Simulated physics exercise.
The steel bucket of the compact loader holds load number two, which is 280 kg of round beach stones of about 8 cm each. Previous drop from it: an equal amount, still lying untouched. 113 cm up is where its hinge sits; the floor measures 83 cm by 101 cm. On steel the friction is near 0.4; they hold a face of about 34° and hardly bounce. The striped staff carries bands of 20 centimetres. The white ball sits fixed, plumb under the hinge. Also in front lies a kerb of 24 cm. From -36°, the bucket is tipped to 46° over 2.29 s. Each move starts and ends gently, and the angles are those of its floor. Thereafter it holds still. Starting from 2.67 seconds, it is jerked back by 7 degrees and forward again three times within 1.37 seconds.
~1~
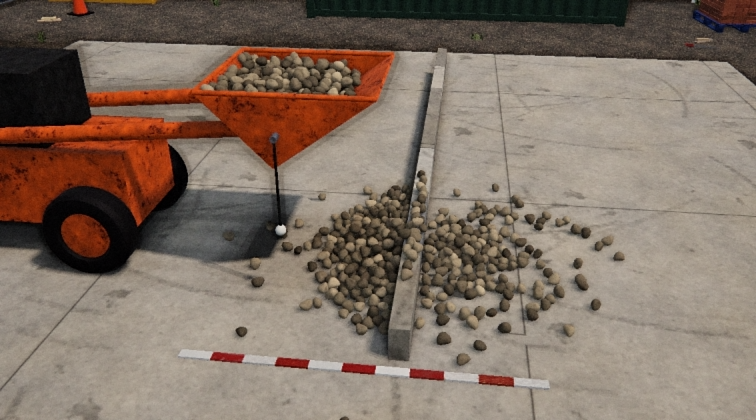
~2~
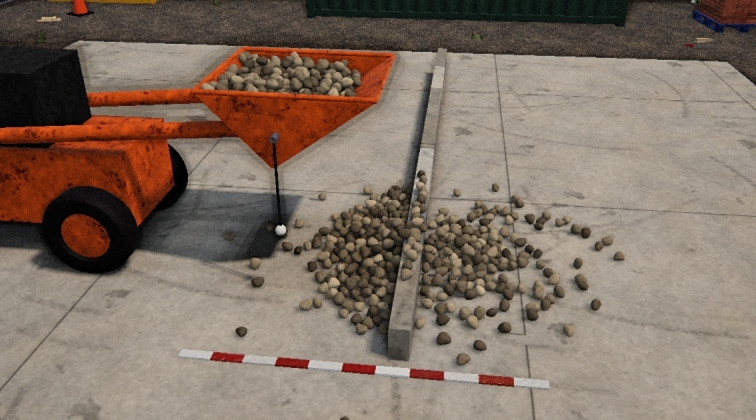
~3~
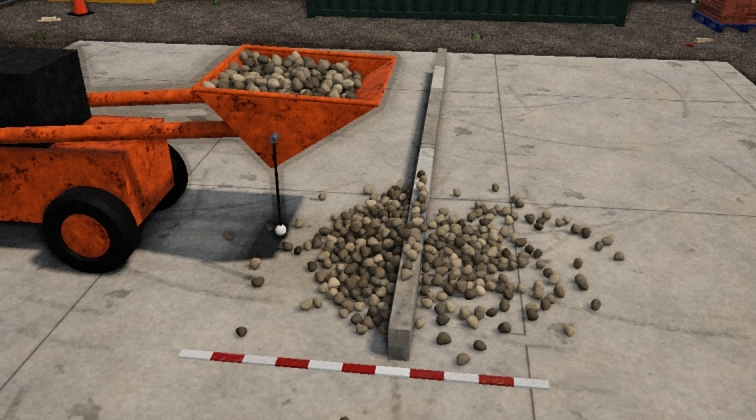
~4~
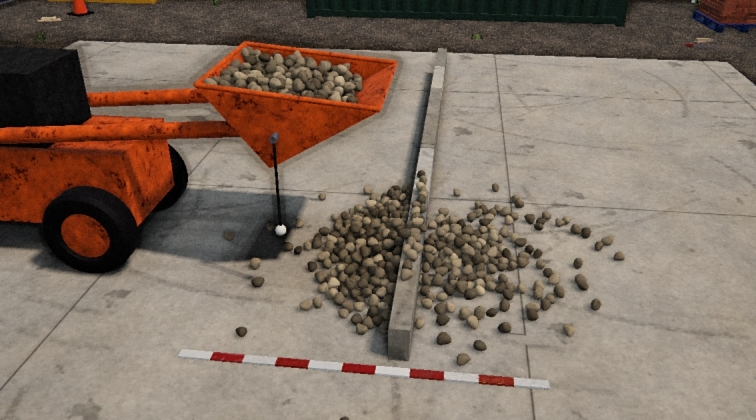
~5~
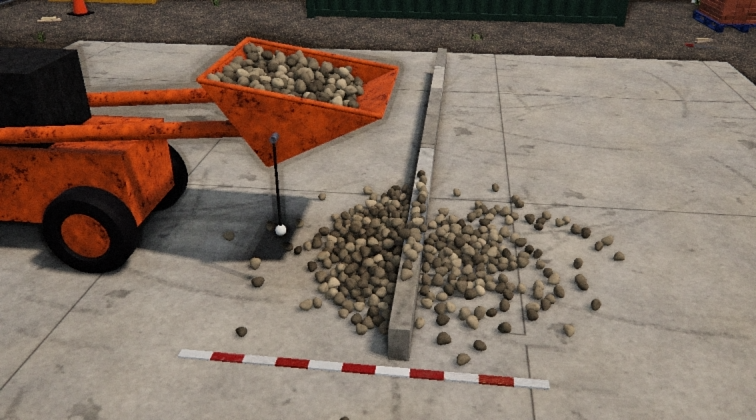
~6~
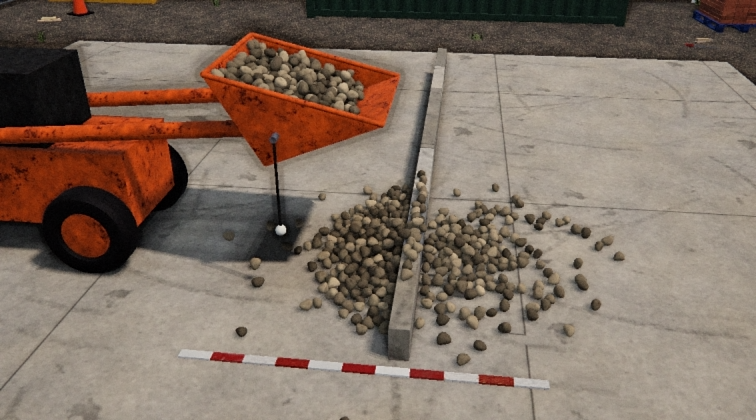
To begin with, an orange loader's bucket full of round stones is raised above concrete, left of a heap of similar stones lying on both sides of a narrow kerb. The bucket then tilts slightly forward, its right lip dipping, while the stones inside shift a little and the heap stays still.
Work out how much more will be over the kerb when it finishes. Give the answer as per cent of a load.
Around 24 out of 100.
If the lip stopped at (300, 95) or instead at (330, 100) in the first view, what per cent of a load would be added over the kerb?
First place: Roughly 0 %; second place: Roughly 0 %.
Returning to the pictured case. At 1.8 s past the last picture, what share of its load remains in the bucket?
Roughly 0 parts in a hundred of the load.
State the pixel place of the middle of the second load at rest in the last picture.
Their centre rests close to (383, 241).
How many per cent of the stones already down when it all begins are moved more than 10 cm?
Near 15 per cent, I reckon.
Then, 1.1 s after the last picture the floor is at 33°; in per cent of one load, 75 in the bucket, 89 on this side of the kerb, 37 over the kerb; the foremost stones are at (593, 256).
Then, 1.8 s after the last picture the floor is at 46°; in per cent of one load, 0 in the bucket, 142 on this side of the kerb, 58 over the kerb; the foremost stones are at (593, 256).
Then, 3.9 s after the last picture the floor is at 46°; in per cent of one load, 0 in the bucket, 139 on this side of the kerb, 61 over the kerb; the foremost stones are at (593, 256).
Then, 6.5 s after the last picture the floor is at 46°; in per cent of one load, 0 in the bucket, 139 on this side of the kerb, 61 over the kerb; the foremost stones are at (593, 256). Net gain over the kerb, 24.
